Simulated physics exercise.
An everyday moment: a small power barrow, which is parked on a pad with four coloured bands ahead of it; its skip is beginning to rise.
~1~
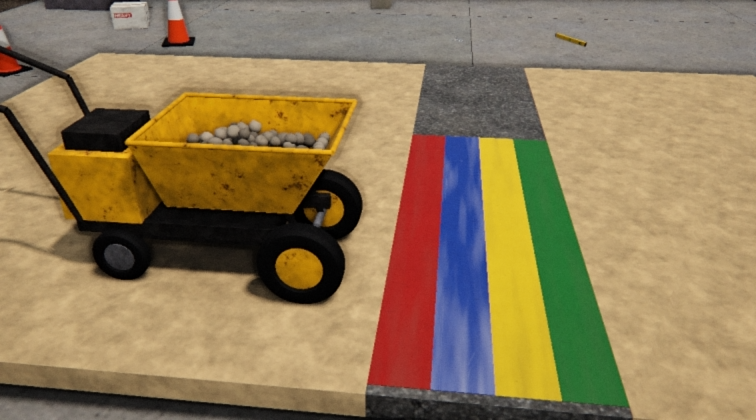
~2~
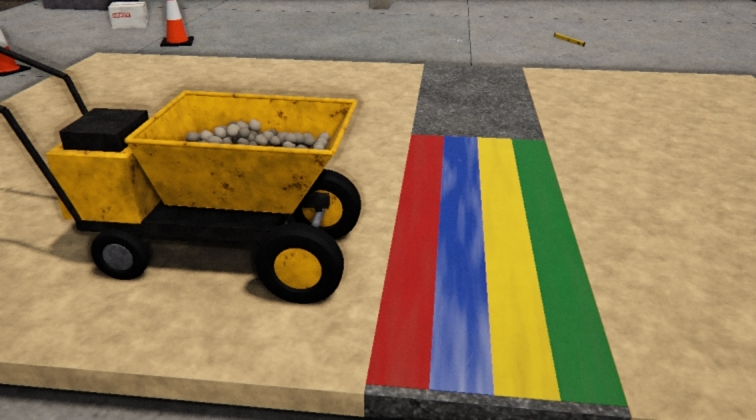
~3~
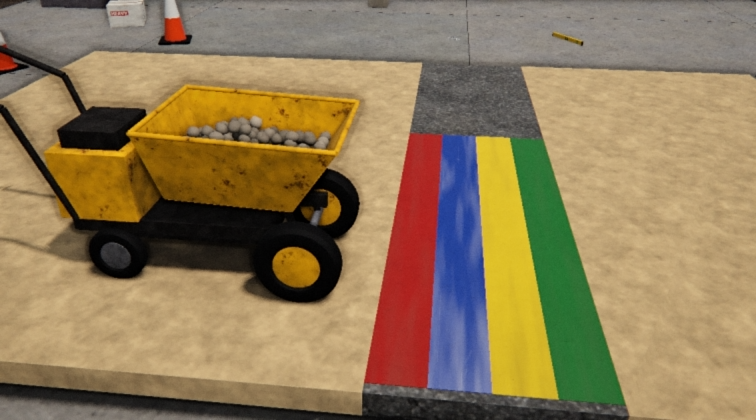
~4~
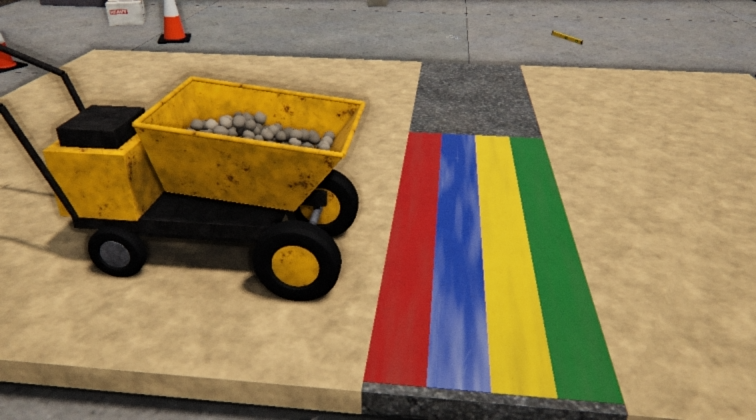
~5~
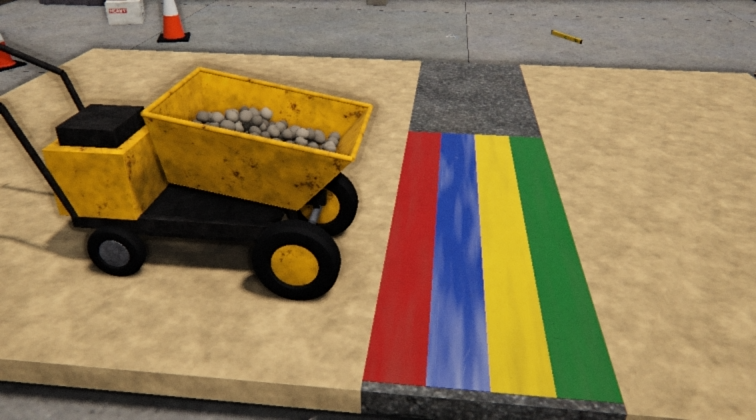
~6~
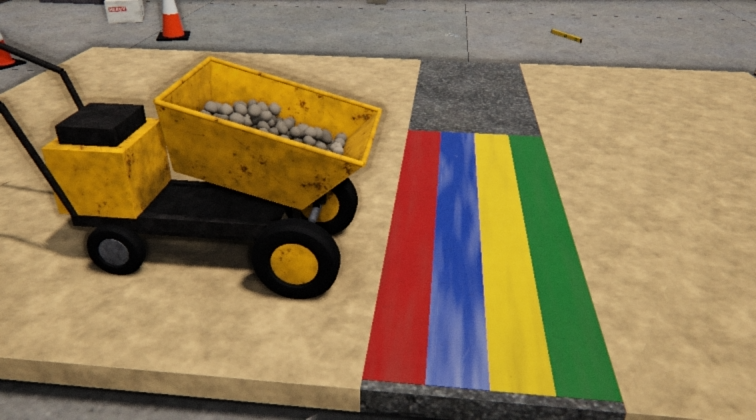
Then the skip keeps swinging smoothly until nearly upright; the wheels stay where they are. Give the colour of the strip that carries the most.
It is blue.
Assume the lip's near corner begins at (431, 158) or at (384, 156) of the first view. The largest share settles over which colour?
At the first spot green, at the second that yellow strip.
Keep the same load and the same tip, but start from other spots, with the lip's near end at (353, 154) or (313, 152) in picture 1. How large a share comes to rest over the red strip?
In order, close to 0 and 20 in a hundred.
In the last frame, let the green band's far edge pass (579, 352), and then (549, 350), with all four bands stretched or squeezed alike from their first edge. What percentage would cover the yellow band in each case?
In turn, 30 and 30 in a hundred.
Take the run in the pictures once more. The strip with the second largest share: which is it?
That would be yellow, in second.
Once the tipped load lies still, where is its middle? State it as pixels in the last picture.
Around (480, 269), give or take.
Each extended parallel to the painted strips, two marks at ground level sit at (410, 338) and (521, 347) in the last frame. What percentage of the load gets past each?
Around 90 per cent for the first, and 20 per cent for the second.
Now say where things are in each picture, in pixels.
In the first frame, lip of the skip (332, 153), level; top of the load (244, 147), river pebbles; red strip (404, 337); blue strip (463, 342); yellow strip (522, 347); green strip (583, 351).
In the second frame, lip of the skip (332, 153), level; top of the load (244, 146).
In the third frame, lip of the skip (336, 154), tipped barely; top of the load (231, 148).
In the fourth frame, lip of the skip (343, 156), tipped a little; top of the load (231, 135).
In the fifth frame, lip of the skip (352, 160), tipped a little; top of the load (224, 131).
In the sixth frame, lip of the skip (363, 165), tipped clearly; top of the load (232, 123); red strip (399, 333); blue strip (458, 337); yellow strip (517, 342); green strip (577, 347).
Just after the last frame, skip tipped steeply; every one in the skip.
A moment on, skip tipped right over; almost all in the skip; about a tenth over the blue strip.
Further on, skip tipped right over; roughly a quarter in the skip; just a few over the red strip; roughly a third over the blue strip; roughly a quarter over the yellow strip; about a tenth over the green strip; just a few off the paint.
When it is over, skip tipped right over; about a tenth in the skip; about a tenth over the red strip; roughly half over the blue strip; roughly a quarter over the yellow strip; about a tenth over the green strip; just a few off the paint.
